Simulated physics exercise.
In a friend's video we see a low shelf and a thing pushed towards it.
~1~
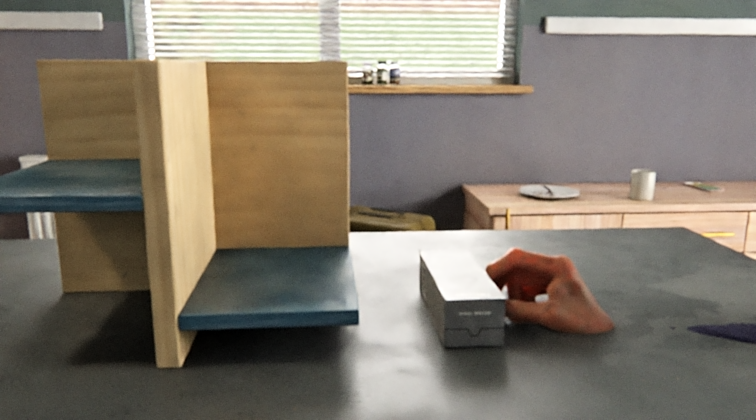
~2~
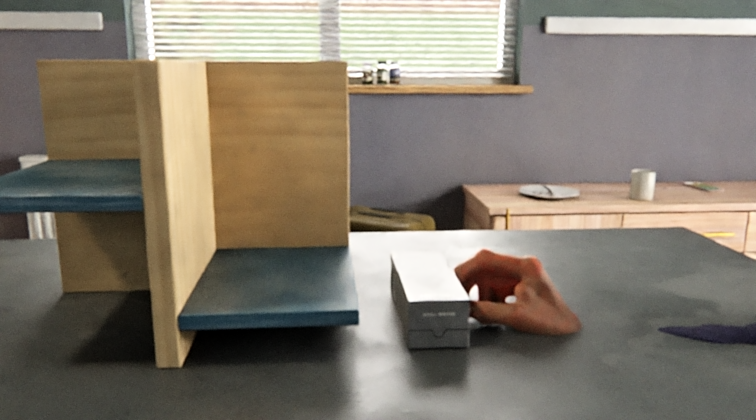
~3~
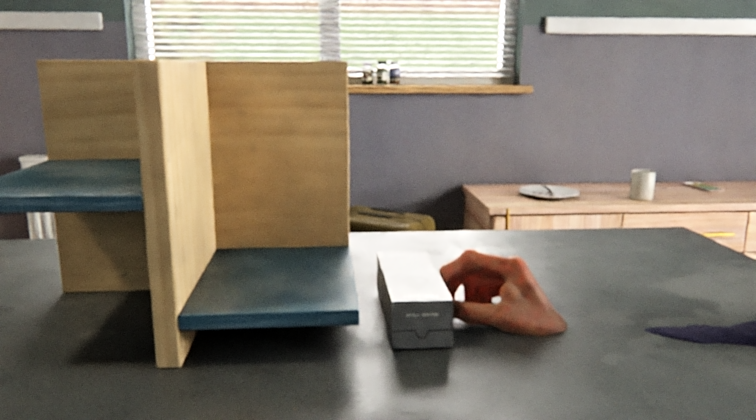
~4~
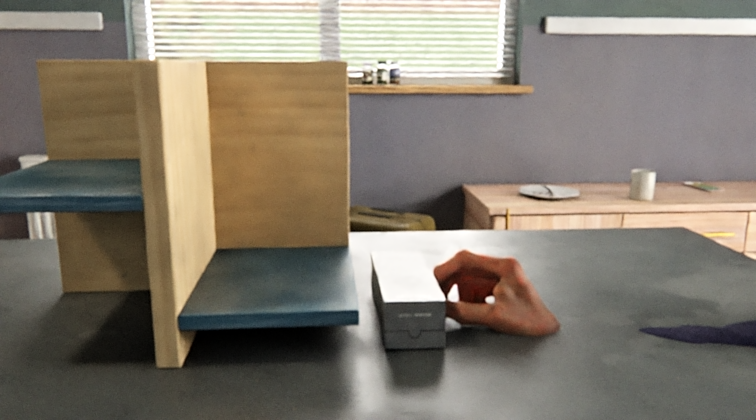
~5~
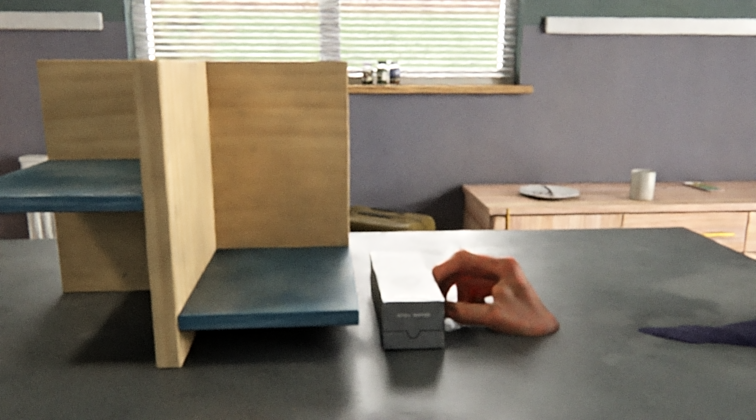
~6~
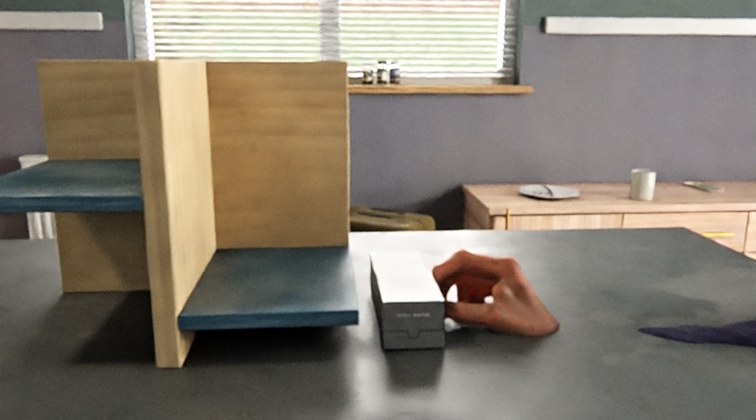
Hand sliding a small grey carton a short way left across a dark table towards a low blue shelf, then staying still.
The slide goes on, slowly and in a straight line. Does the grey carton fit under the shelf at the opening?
No: It is going to be blocked, I think.
Then, 0.24 s on from there, grey carton sliding up to the opening near (386, 296).
In the end, the grey carton catches on the edge, near (382, 296).
